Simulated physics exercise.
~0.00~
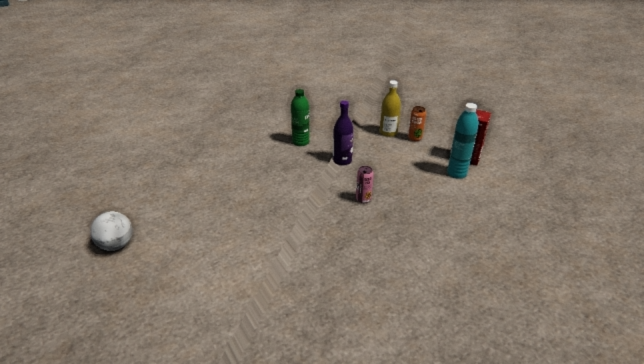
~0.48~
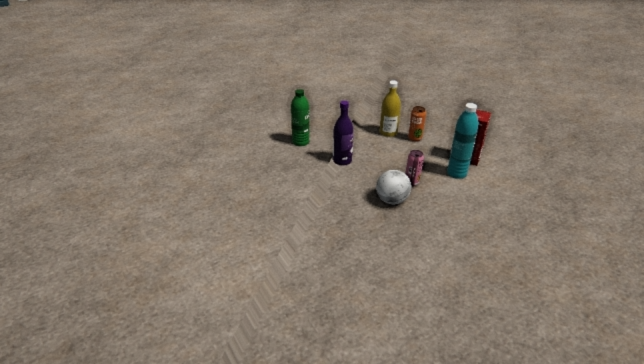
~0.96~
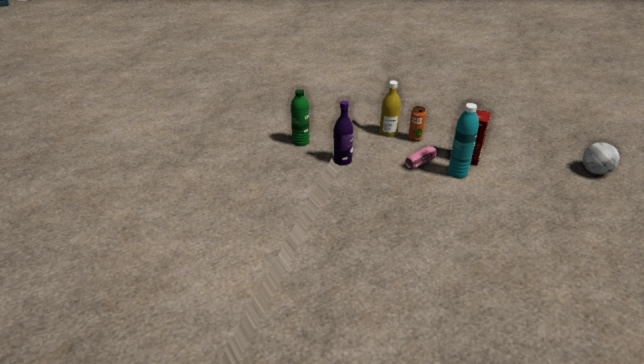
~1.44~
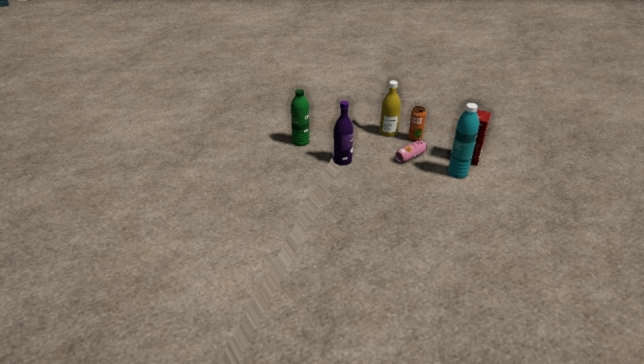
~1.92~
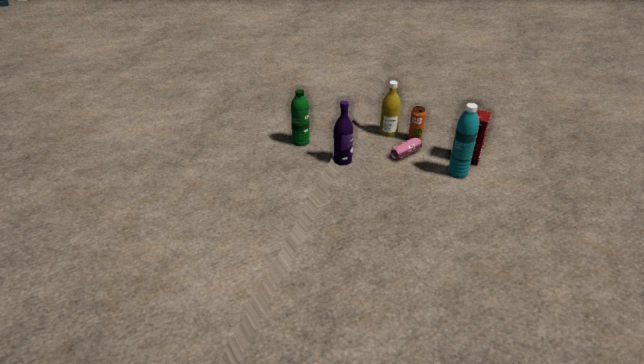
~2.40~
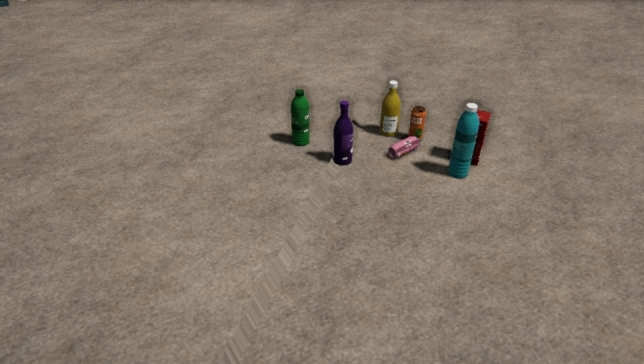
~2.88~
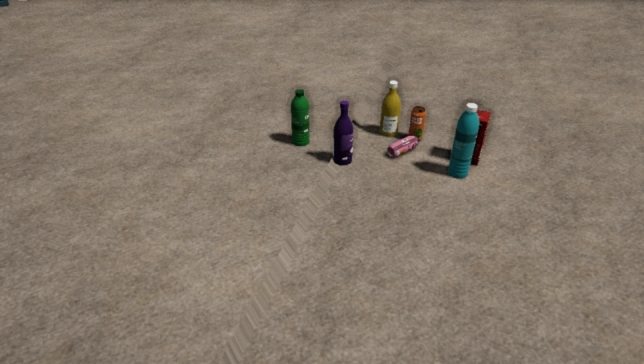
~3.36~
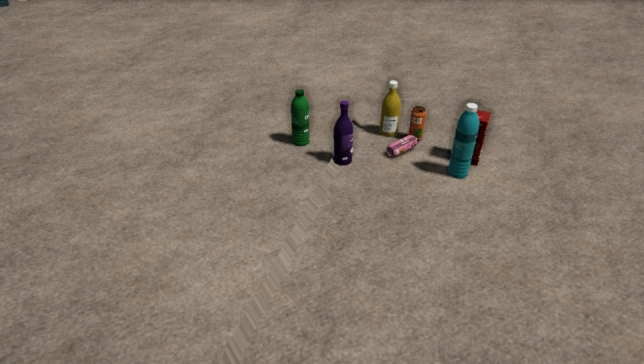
We see a white ball roll right across a brown floor toward a group of bottles, cans and a red carton, meeting the upright pink can and passing out of view. The pink can tips over, rolls back left and settles on its side, while the others stay standing.
